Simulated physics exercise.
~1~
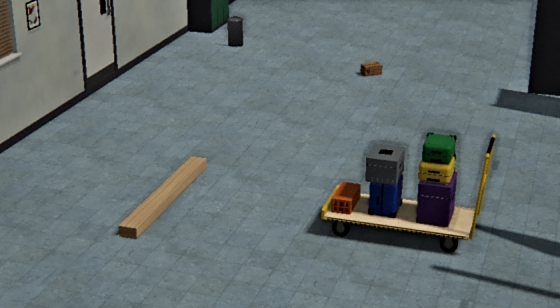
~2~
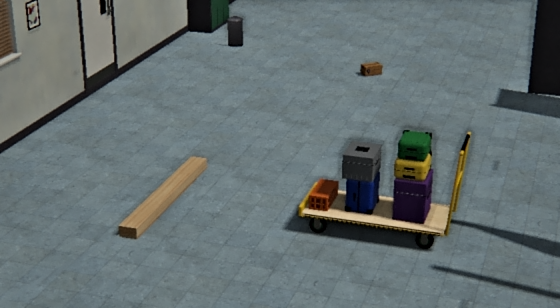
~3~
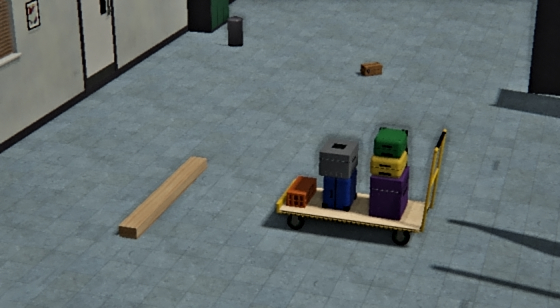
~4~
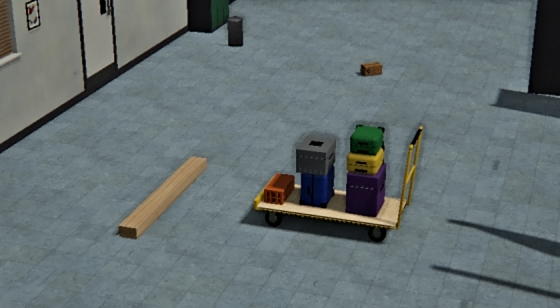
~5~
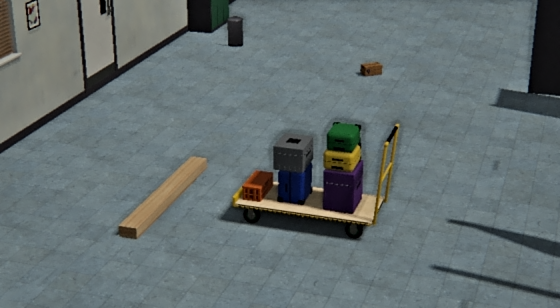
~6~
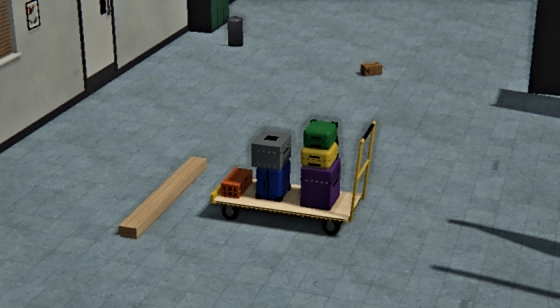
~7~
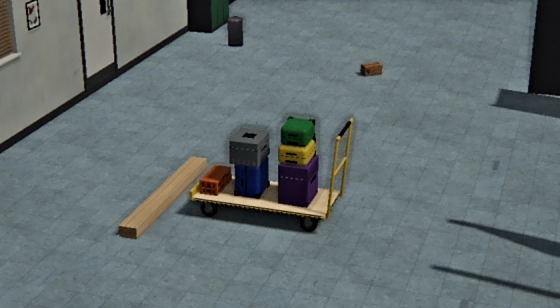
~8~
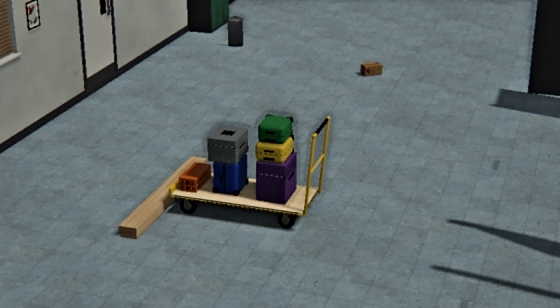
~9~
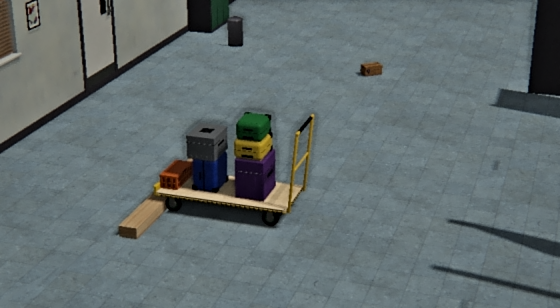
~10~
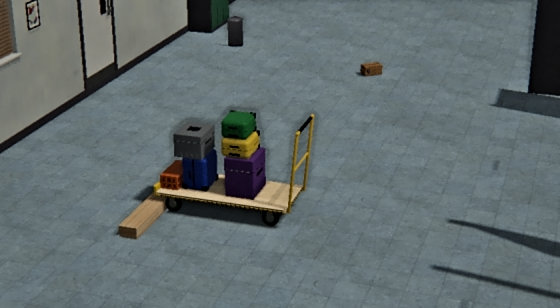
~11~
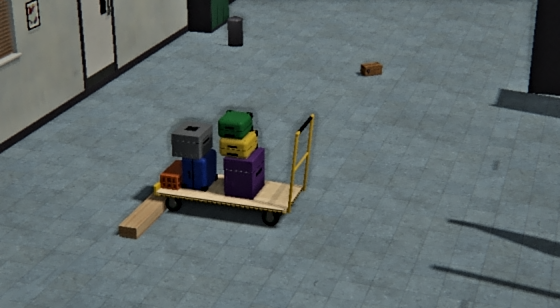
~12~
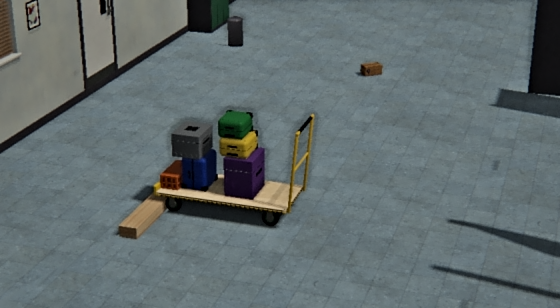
The footage shows a flat trolley loaded with an orange crate, a grey toolbox and stacked coloured cases rolling left across a tiled floor until it stops at a wooden kerb. The load slides slightly forward on the deck, then rests still, with everything aboard and the stacks upright.
